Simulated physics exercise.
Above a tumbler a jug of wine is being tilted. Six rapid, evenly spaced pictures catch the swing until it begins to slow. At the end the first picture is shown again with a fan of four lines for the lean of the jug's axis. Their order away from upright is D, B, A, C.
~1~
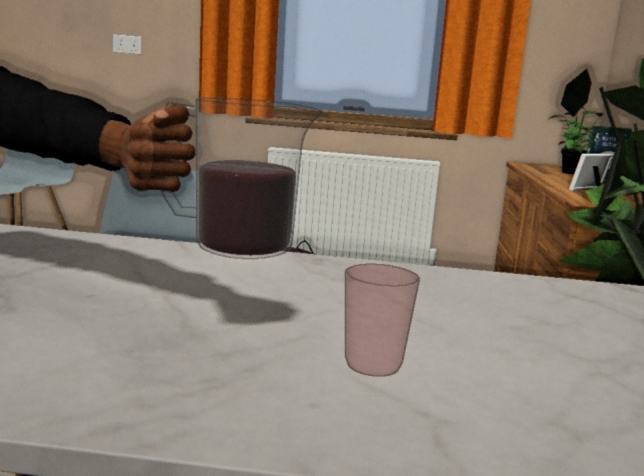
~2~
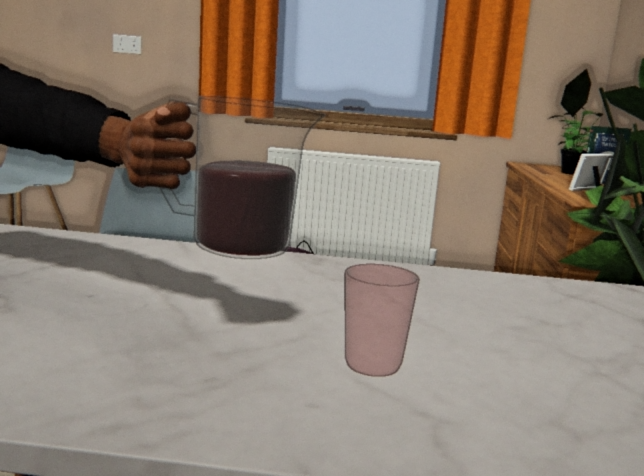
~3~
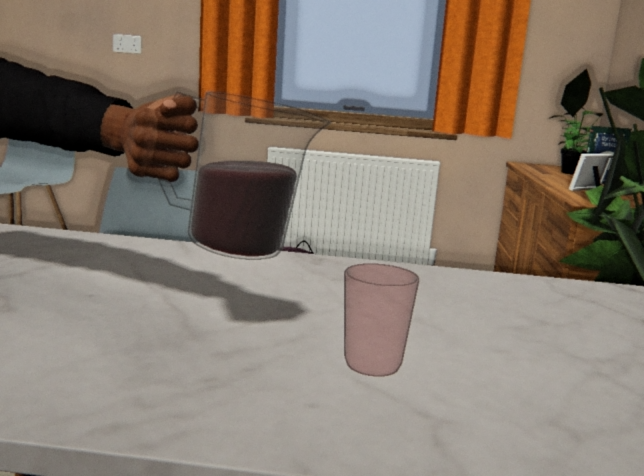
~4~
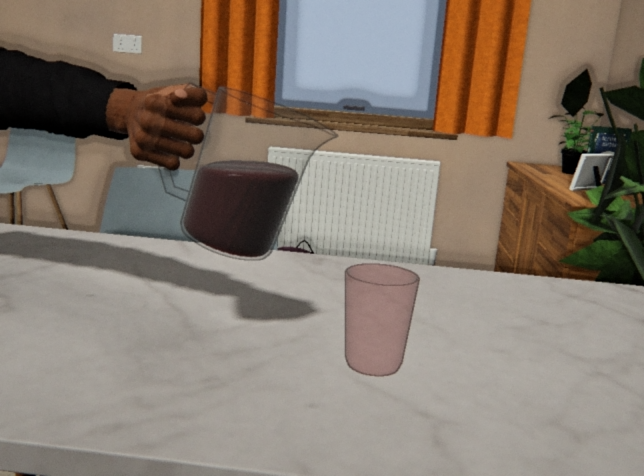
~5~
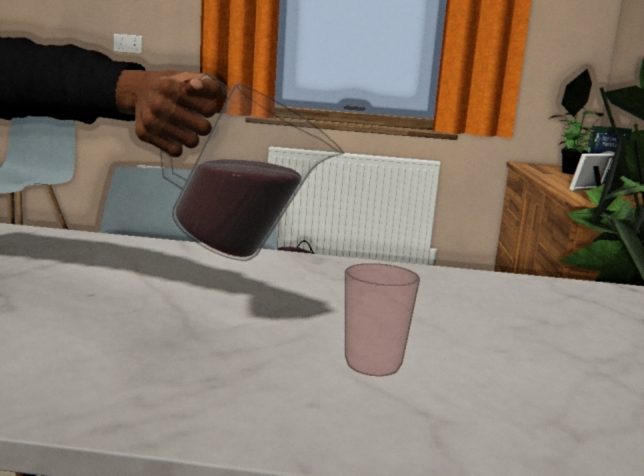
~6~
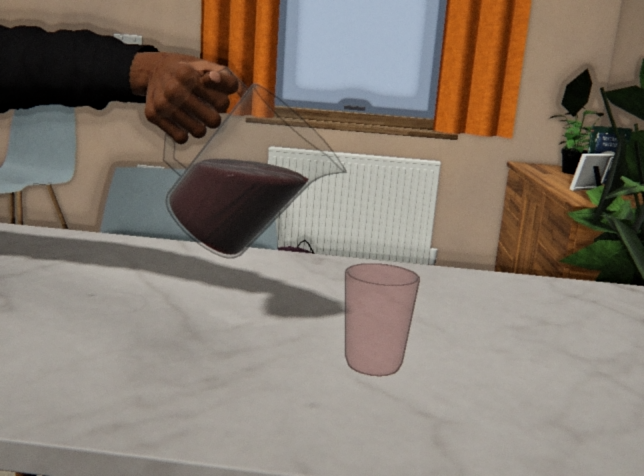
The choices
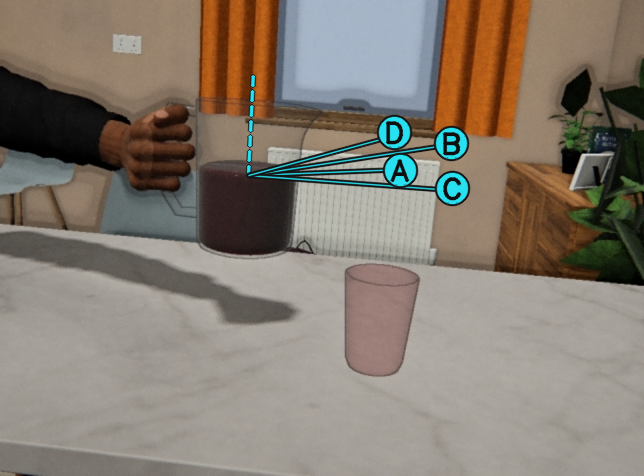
A dark-sleeved arm reaches in from the left, its hand gripping a clear jug of dark red wine above a pale marble counter, seen from a still, slightly raised view. A pinkish, see-through tumbler stands to the right, before orange curtains, a white radiator and a wooden cabinet with plants. The jug starts upright, then tilts steadily rightward, wine shifting towards its lip, none leaving.
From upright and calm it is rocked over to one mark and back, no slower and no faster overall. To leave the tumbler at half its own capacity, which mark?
Line D does it best.
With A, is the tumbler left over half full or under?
Over half.
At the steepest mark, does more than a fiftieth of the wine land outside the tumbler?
Yes.
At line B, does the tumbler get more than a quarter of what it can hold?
Yes.
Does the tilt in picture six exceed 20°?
Yes.
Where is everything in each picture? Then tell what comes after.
The first picture shows upright, lip at (322, 111); rim of the tumbler round (382, 274); nothing has left yet.
The second picture shows upright, lip at (324, 114); nothing has left yet.
The third picture shows tipped about 7°, lip at (329, 122); nothing has left yet.
The fourth picture shows tipped about 16°, lip at (337, 135); nothing has left yet.
The fifth picture shows tipped about 26°, lip at (343, 152); nothing has left yet.
The sixth picture shows tipped about 37°, lip at (345, 171); nothing has left yet.
In cyan, A at (383, 170); B at (434, 147); C at (435, 189); D at (379, 140).
Choosing A, the tumbler ends with about 80 % of what it can hold; 13 % of the wine is spilt.
Choosing B, the tumbler ends with about 75 % of what it can hold.
Choosing C, the tumbler ends with about 73 % of what it can hold; 29 % of the wine is spilt.
Choosing D, the tumbler ends with about 53 % of what it can hold.
